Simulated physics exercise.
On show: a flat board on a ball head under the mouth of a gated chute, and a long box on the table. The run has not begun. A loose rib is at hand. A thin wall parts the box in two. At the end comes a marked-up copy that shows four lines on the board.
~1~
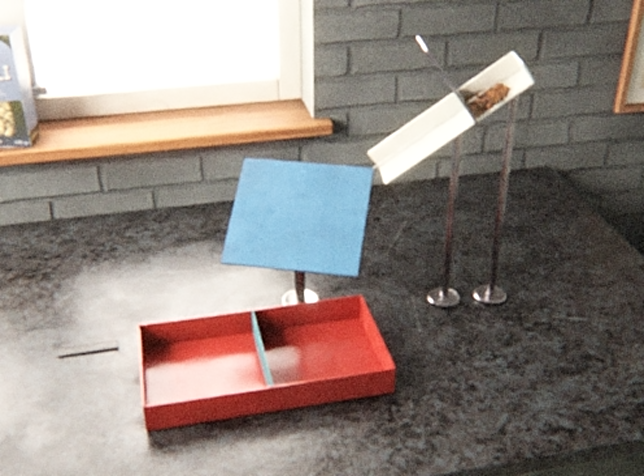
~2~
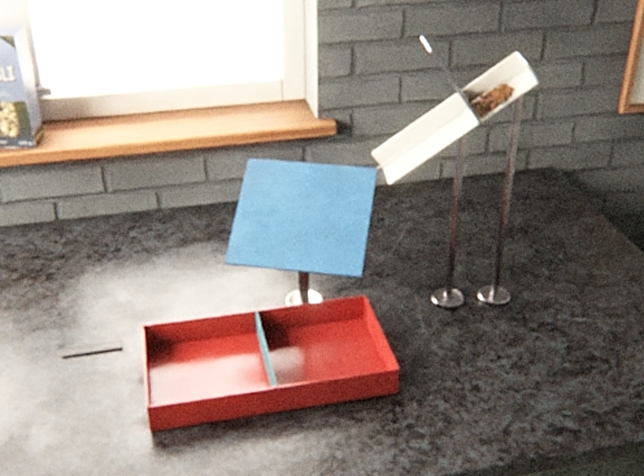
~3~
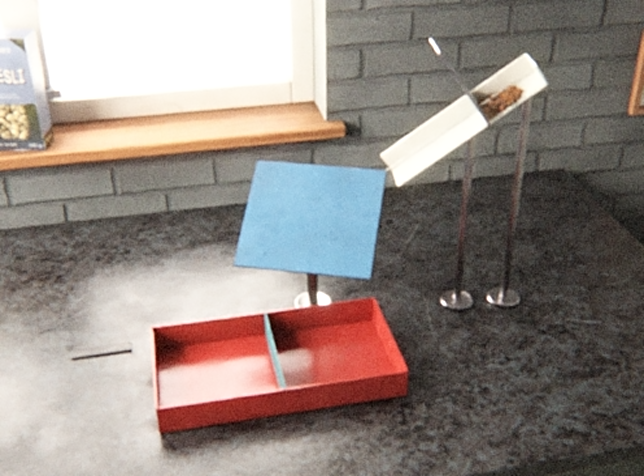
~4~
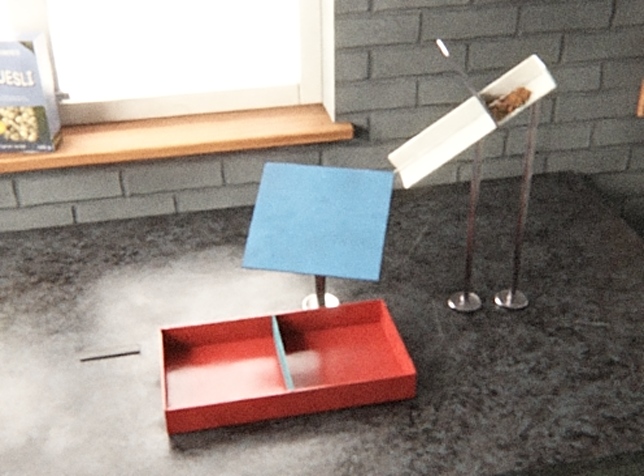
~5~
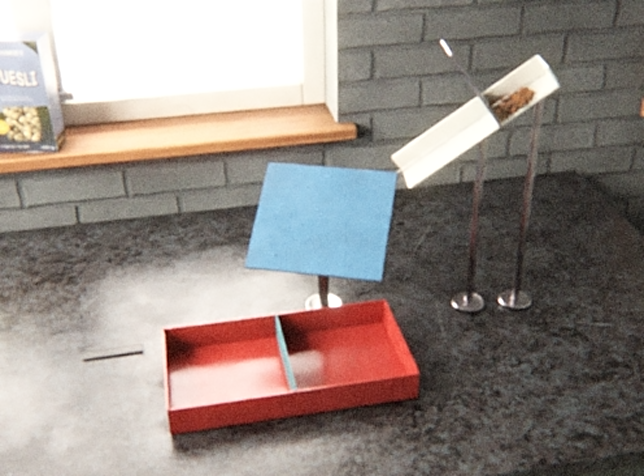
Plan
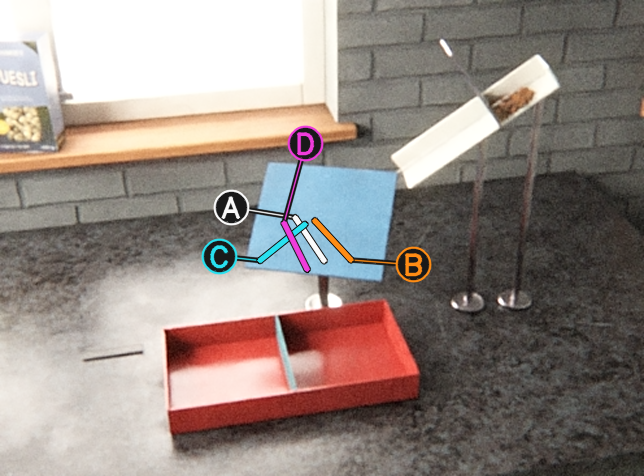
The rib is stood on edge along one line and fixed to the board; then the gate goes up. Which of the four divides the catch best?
Line C does it best.
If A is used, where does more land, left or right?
Right.
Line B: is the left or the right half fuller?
The right half.
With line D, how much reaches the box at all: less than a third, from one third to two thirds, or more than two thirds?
It is more than two thirds.
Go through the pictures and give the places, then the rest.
In the first frame, load behind the gate at (483, 100), cereal balls; lip of the chute at (383, 176), sloping fairly steeply.
In the second frame, middle of the board at (302, 215), tilted fairly steeply; middle of its low edge at (292, 270); of its high edge at (312, 163).
In the third frame, front corners of the box at (157, 408) and (408, 371); front end of its middle wall at (285, 389).
In the fourth frame, middle of the load at (505, 104); lip at (404, 180).
In the fifth frame, middle of the load at (508, 104); lip at (407, 180).
On the marked copy, line A from (295, 217) to (324, 260); line B from (314, 220) to (351, 259); line C from (305, 224) to (259, 260); line D from (284, 223) to (307, 269).
If A is chosen, of what is caught, a small part in the left half, nearly all in the right.
If B is chosen, of what is caught, a small part in the left half, nearly all in the right.
If C is chosen, of what is caught, about two thirds in the left half, about a third in the right.
If D is chosen, of what is caught, a stray few in the left half, nearly all in the right.
